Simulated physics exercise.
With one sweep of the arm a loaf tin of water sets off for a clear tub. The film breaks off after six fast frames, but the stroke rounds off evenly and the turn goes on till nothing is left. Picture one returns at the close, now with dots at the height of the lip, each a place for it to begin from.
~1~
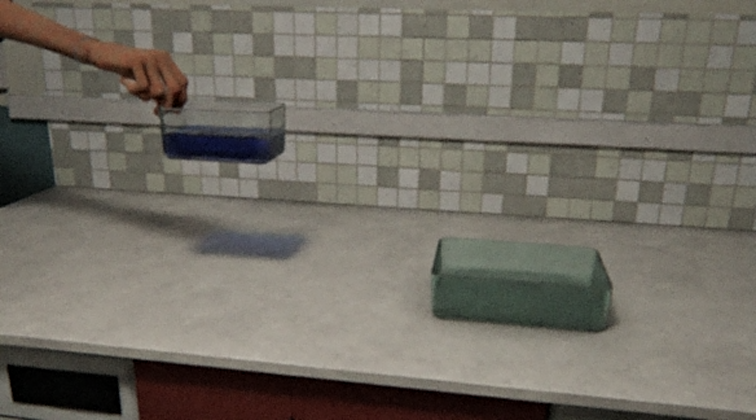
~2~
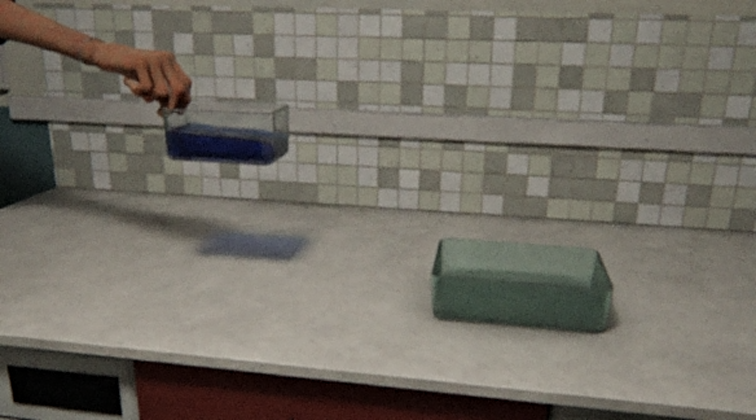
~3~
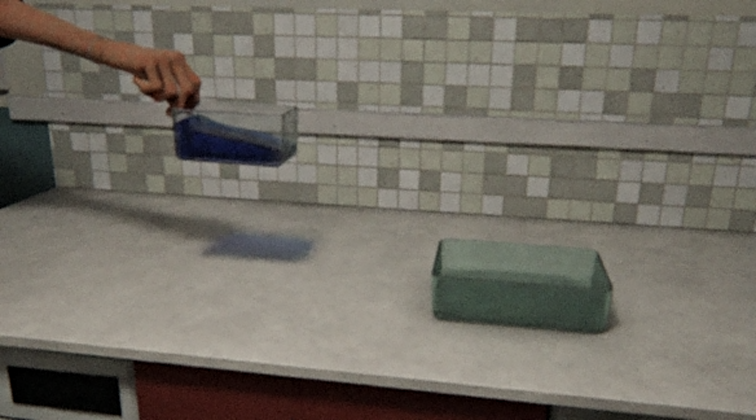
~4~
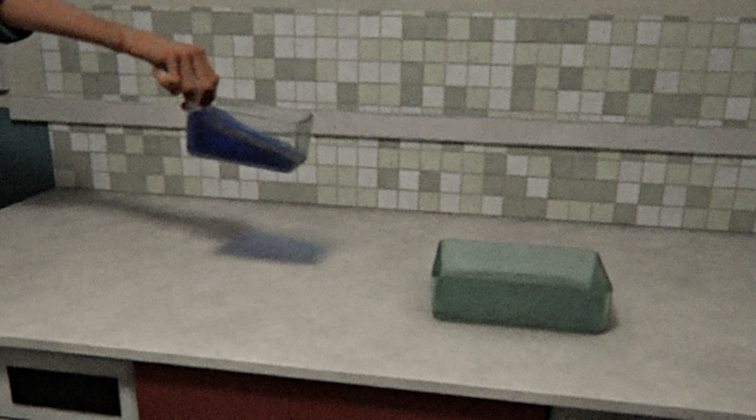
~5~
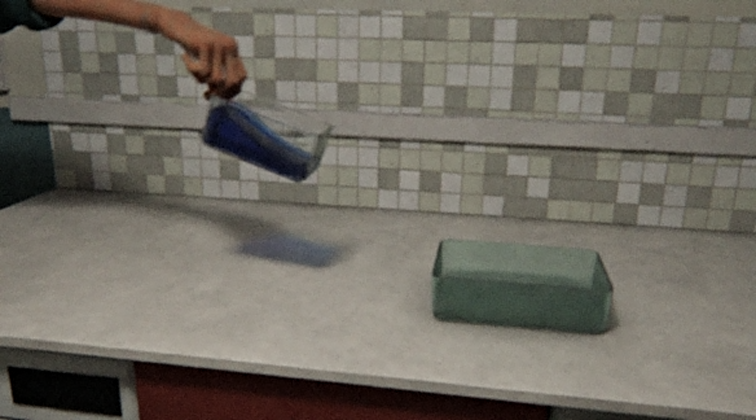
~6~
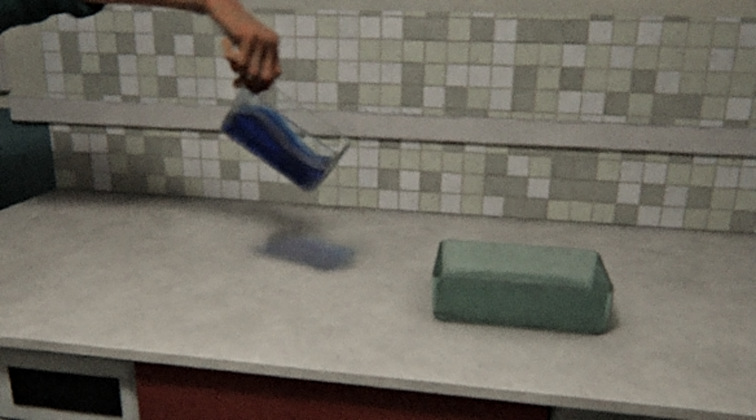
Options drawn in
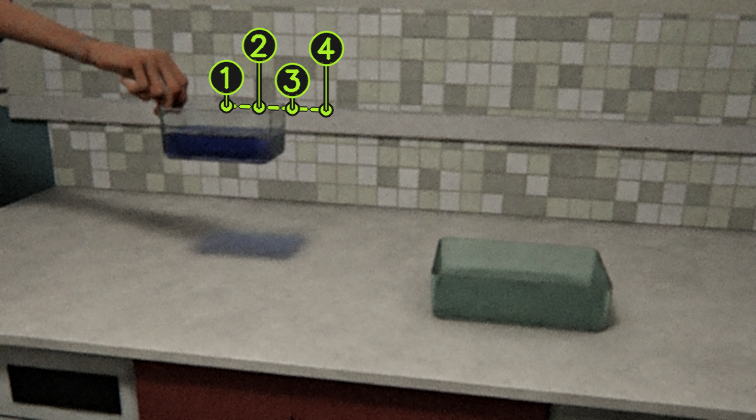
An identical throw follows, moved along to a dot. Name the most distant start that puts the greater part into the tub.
I would pick place 2.
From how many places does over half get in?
Three of them.
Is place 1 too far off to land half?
Yes, it does.
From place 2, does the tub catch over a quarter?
Yes.
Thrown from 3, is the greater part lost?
No, not at all.
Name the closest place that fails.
That is place 1.
On the marked copy, 1 at (226, 105); 2 at (259, 107); 3 at (292, 108); 4 at (326, 110).
With 1, about 31 % lands in the tub, 61 % falls short and 8 % goes beside or beyond.
With 2, about 66 % lands in the tub, 23 % falls short and 11 % goes beside or beyond.
With 3, about 67 % lands in the tub, 17 % falls short and 16 % goes beside or beyond.
With 4, about 69 % lands in the tub, 8 % falls short and 23 % goes beside or beyond.
